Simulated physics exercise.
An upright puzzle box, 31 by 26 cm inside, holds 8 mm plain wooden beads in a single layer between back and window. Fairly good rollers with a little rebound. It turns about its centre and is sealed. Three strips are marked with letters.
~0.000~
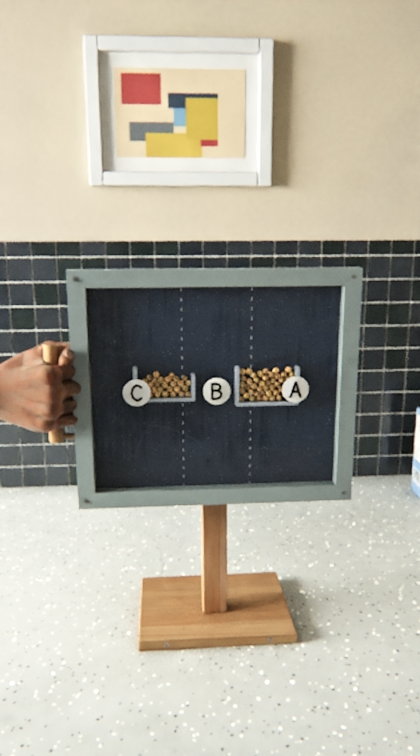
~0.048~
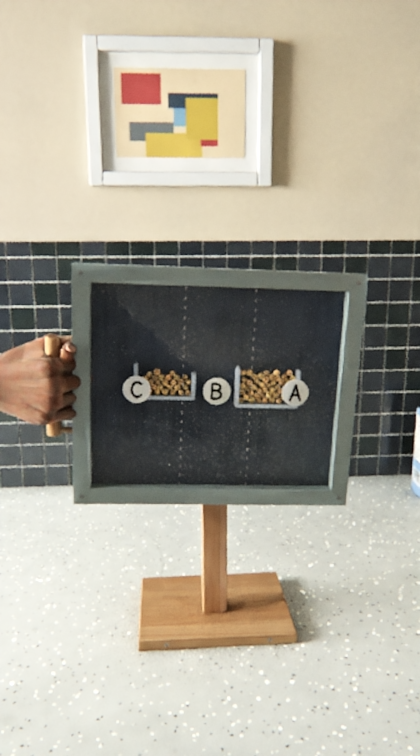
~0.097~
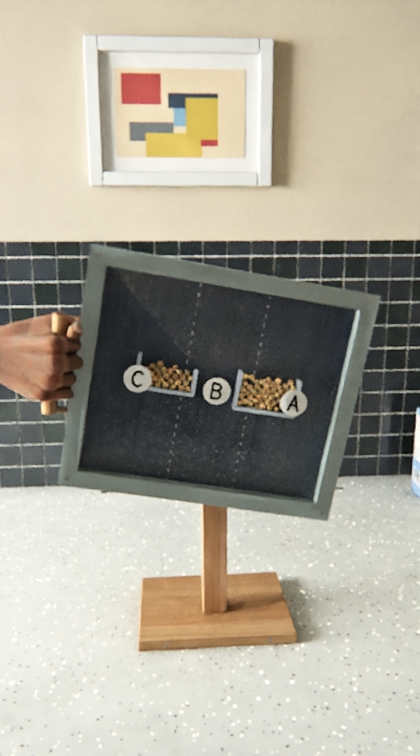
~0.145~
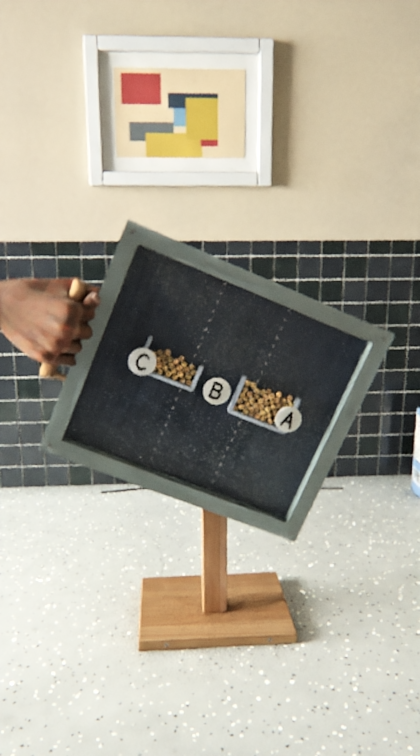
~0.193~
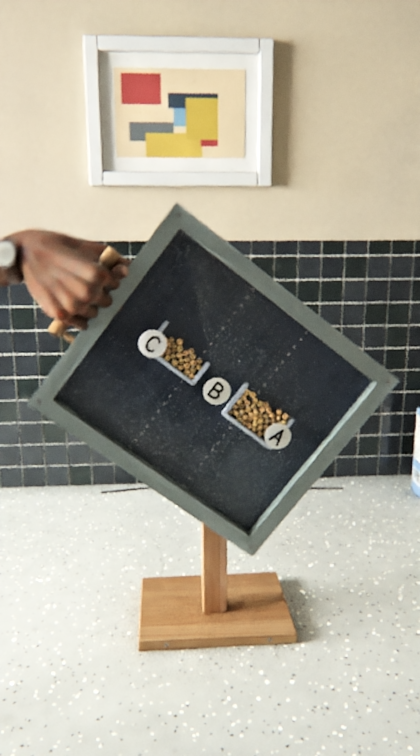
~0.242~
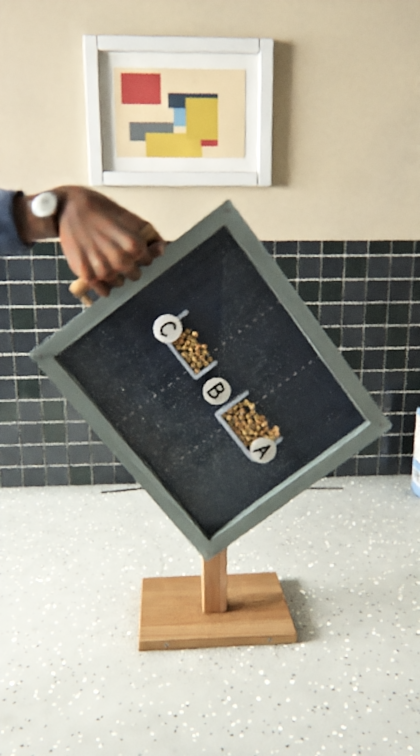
A hand at the left edge turns a square-cornered, grey-framed puzzle box clockwise on its wooden stand, slowly at first and then to a steep slant, while the camera stays still. Inside the dark panel, labels C, B and A and two small trays of wooden beads tilt along, the beads shifting within them. Seen straight on, the box stands on a pale speckled counter before dark tiles and a white-framed abstract picture.
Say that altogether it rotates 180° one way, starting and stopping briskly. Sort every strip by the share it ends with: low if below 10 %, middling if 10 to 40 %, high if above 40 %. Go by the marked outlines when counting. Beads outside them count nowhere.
Strip A: High; strip B: Middling; strip C: Middling.
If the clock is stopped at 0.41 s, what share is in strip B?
About 10 percent.
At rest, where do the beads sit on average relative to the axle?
The middle sits around 6 cm left of it and 12 cm below it.
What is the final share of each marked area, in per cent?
In per cent: Strip A gets 70, strip B gets 15, strip C gets 15.
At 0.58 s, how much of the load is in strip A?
Reading: Around 65 per cent of the load.
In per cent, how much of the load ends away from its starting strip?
About 30 in a hundred.
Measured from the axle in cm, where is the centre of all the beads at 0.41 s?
1 cm right, 4 cm below.
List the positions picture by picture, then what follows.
In the first frame, level; about 80 beads; beads' middle (227, 385); highest (289, 370); A (295, 389), B (217, 391), C (137, 393).
In the second frame, turned 3° clockwise; beads' middle (228, 386); highest (157, 372).
In the third frame, turned 10° clockwise; beads' middle (228, 387); highest (160, 364); wall ends (140, 354) to (196, 371), (241, 371) to (299, 382).
In the fourth frame, turned 23° clockwise; beads' middle (228, 390); highest (160, 352).
In the fifth frame, turned 38° clockwise; beads' middle (228, 393); highest (171, 340).
In the sixth frame, turned 53° clockwise; beads' middle (228, 397); highest (179, 330); A (263, 450), B (217, 391), C (168, 329).
After 0.41 s, it stands 105° clockwise; the beads' middle is 1 cm right of and 4 cm below the centre; A 60 %, B 10 %, C 25 %.
After 0.58 s, it stands 158° clockwise; the beads' middle is 1 cm left of and 11 cm below the centre; A 65 %, B 15 %, C 20 %.
After 0.72 s, it stands 180° clockwise; the beads' middle is 6 cm left of and 12 cm below the centre; A 70 %, B 15 %, C 15 %.
At rest by 1.2 s, it stands 180° clockwise; A 70 %, B 15 %, C 15 %.
